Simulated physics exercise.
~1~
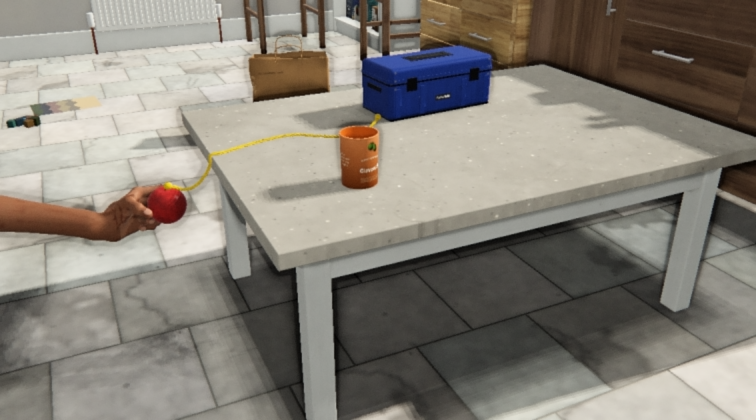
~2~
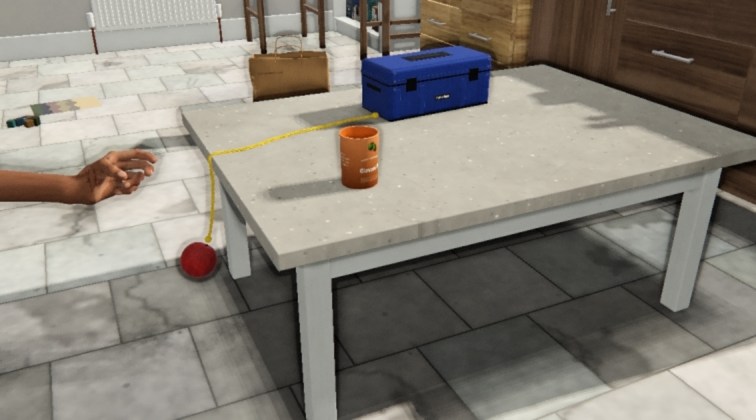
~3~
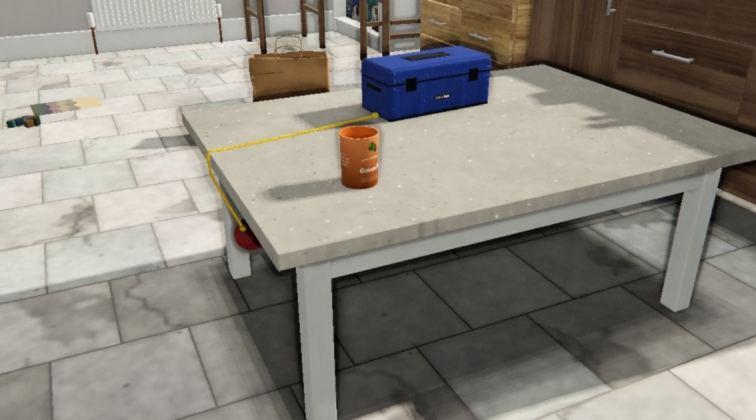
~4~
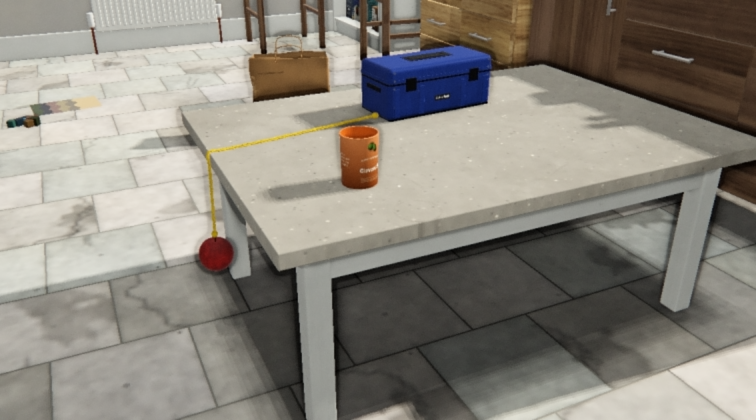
Beside a kitchen table, a hand releasing a red apple that drops and swings on a yellow shoelace, toolbox and cup unmoved.
